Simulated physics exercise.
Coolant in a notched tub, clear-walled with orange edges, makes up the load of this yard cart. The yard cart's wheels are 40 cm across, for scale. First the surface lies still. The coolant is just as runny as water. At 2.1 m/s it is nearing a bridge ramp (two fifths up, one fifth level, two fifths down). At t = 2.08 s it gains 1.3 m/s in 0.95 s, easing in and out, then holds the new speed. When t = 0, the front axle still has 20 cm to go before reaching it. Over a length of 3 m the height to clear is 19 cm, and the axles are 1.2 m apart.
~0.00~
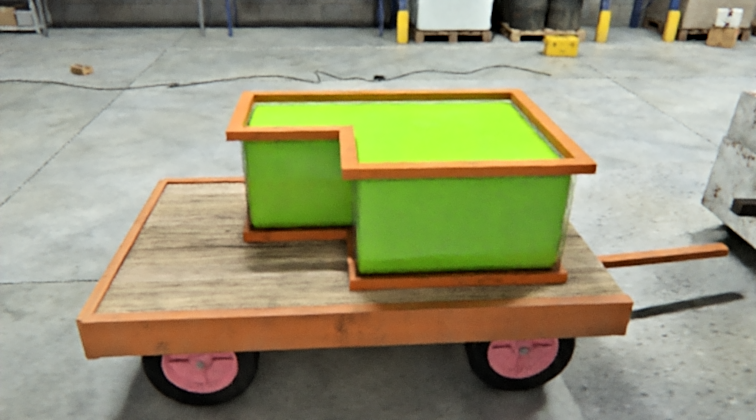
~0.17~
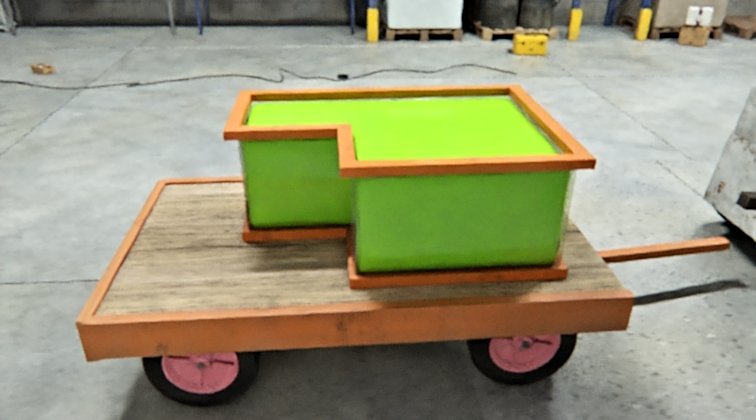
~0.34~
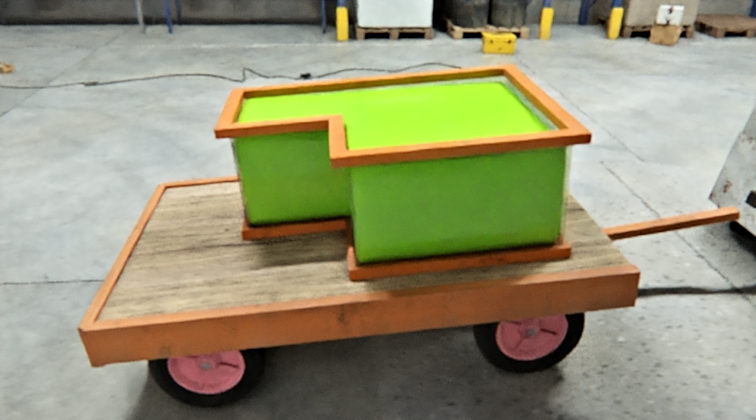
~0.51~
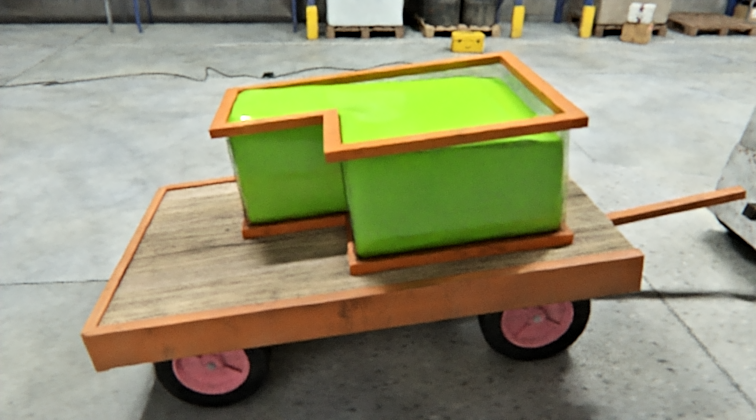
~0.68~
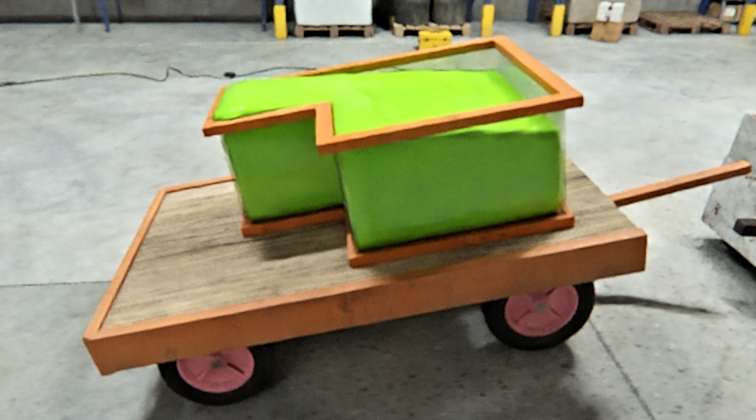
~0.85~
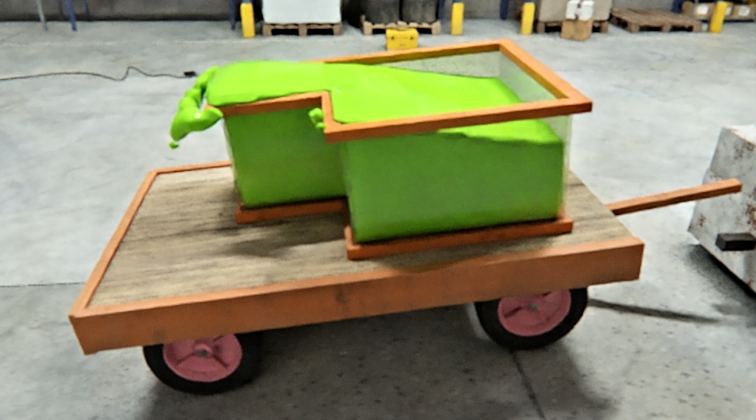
A flat wooden cart with orange edging and pink-hubbed wheels stands on a grey concrete warehouse floor, seen from the side and slightly above. On it sits a notched, clear-walled tub with orange rims, full of bright green liquid, with a drawbar at right. The cart's right end rises, then lowers slightly, while the liquid heaps leftward and splashes over the left rim.
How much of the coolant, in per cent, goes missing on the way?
Some 20 per cent goes overboard.
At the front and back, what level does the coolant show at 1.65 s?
The surface sits near 46 cm in front and near 22 cm at the rear.
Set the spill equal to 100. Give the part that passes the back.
Share: Near 60%.
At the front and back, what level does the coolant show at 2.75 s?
Height at the front is 20 cm; height at the back is 56 cm.
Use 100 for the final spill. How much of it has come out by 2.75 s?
Close to 50 in a hundred.
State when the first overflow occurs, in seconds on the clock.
Roughly 0.9 seconds.
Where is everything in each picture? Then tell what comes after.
The coolant reaches (544, 161) at the front end; it reaches (265, 130) at the back end; no slope yet; the front is on the right, levels are read along the near wall; a wheel hub at (198, 371), in the first picture.
The coolant reaches (543, 157) at the front end; it reaches (263, 129) at the back end; no slope yet, in the second picture.
The coolant reaches (538, 138) at the front end; it reaches (255, 122) at the back end; hardly any slope; the tank is 5° nose up, in the third picture.
The coolant reaches (534, 130) at the front end; it reaches (248, 112) at the back end; it is heaped 5° towards the back; the tank is 7° nose up, in the fourth picture.
The coolant reaches (530, 122) at the front end; it reaches (239, 103) at the back end; it is heaped 8° towards the back and 3° towards the near side; the tank is 10° nose up, in the fifth picture.
The coolant reaches (536, 129) at the front end; it reaches (242, 85) at the back end; it is heaped 10° towards the back; a wheel hub at (201, 359); the tank is 6° nose up, in the sixth picture.
Then, 1.65 s in, it stands 22 cm high behind and 45 cm in front; 4 per cent has gone over the back.
Then, 2.75 s in, it stands 55 cm high behind and 19 cm in front; 11 per cent has gone over the back and the front.
Then, 4.05 s in, it stands 31 cm high behind and 28 cm in front; 19 per cent has gone over the back.
Then, 6.51 s in, 20 per cent has gone over the back, 51 of 260 litres.
